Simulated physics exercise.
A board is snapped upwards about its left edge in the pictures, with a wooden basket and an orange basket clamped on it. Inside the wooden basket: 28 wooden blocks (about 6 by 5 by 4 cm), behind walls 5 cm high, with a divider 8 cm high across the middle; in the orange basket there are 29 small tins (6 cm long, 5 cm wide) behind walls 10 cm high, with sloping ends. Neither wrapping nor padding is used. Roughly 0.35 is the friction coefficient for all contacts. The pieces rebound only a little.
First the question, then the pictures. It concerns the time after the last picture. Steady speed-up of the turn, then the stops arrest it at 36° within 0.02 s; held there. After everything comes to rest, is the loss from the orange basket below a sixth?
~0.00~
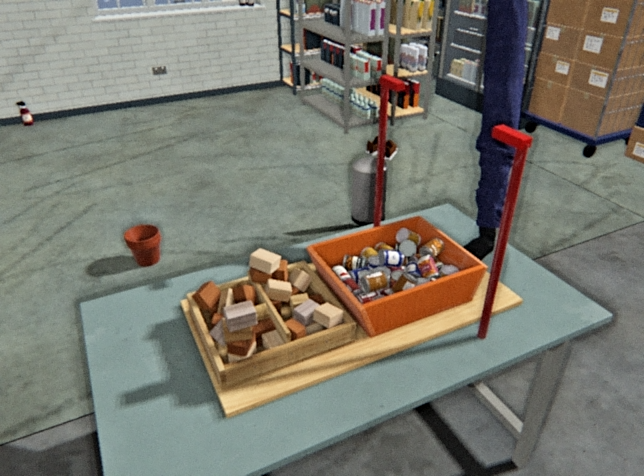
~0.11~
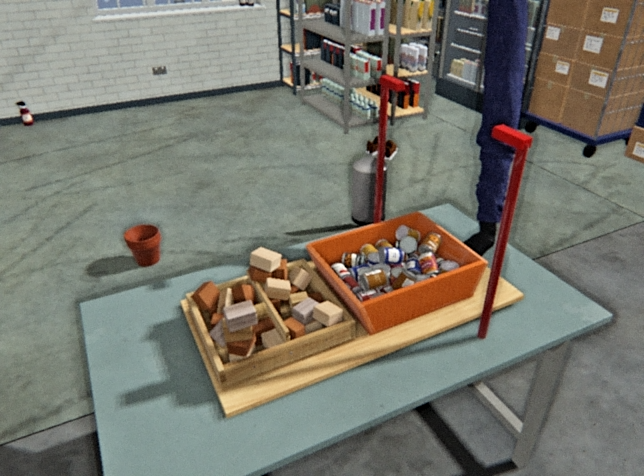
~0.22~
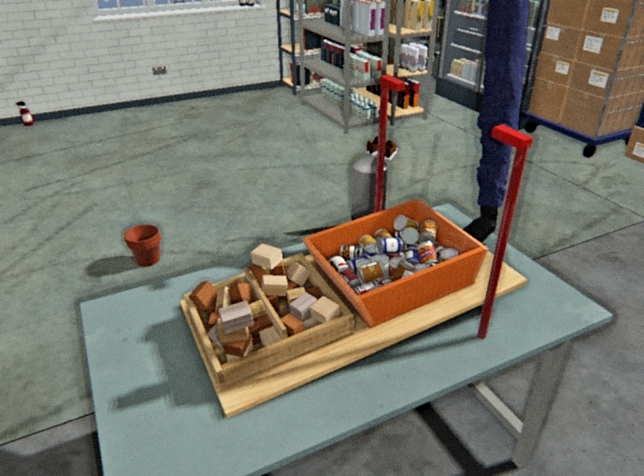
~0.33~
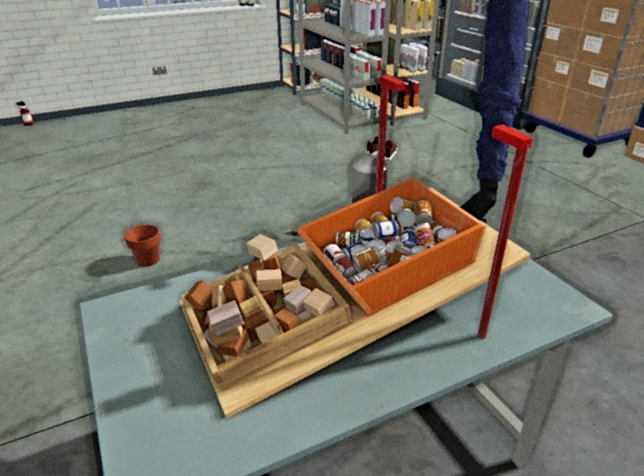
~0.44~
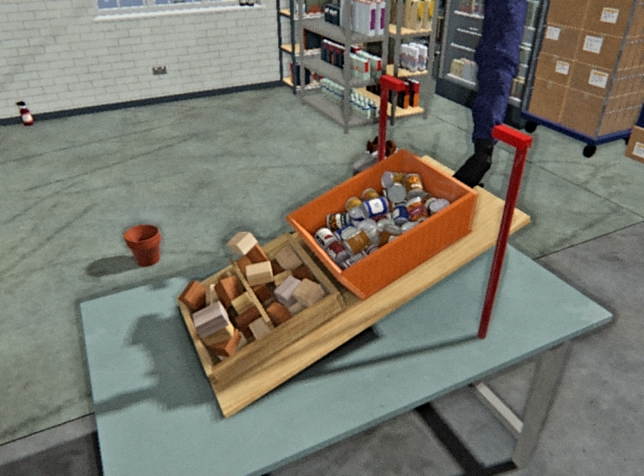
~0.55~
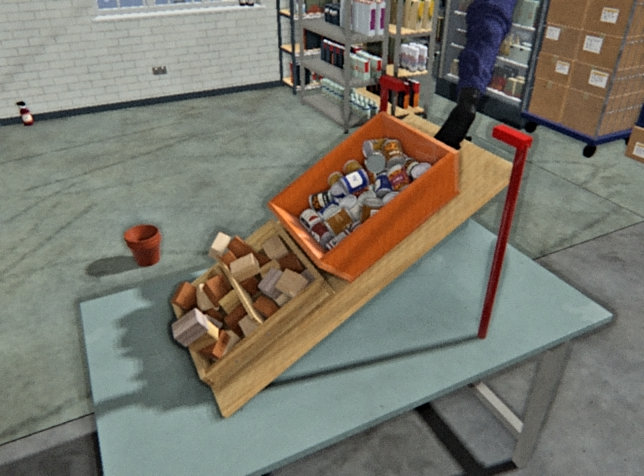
It ends up short by more than a sixth.
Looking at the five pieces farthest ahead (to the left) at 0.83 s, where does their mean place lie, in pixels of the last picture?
I'd put their middle close to (169, 352).
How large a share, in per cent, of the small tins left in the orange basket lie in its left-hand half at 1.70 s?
Share in that half: About 100 %.
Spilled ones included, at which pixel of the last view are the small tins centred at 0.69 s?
They're centred near (328, 176).
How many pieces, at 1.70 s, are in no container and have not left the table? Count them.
Around 8 of them.
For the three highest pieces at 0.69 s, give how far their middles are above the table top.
About 54 cm up.
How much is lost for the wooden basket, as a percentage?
Lost from the wooden basket: 10 percent.
After 0.59 s, it hits the stops.
After 0.69 s, tilt 36°; 3 of 28 out of the wooden basket and 0 of 29 out of the orange basket.
After 0.83 s, tilt 36°; 3 of 28 out of the wooden basket and 1 of 29 out of the orange basket.
After 1.09 s, tilt 36°; 3 of 28 out of the wooden basket and 9 of 29 out of the orange basket.
When it is over (at 1.70 s), 3 of 28 out of the wooden basket and 9 of 29 out of the orange basket. Asked share, 9 of 29, 31 per cent.
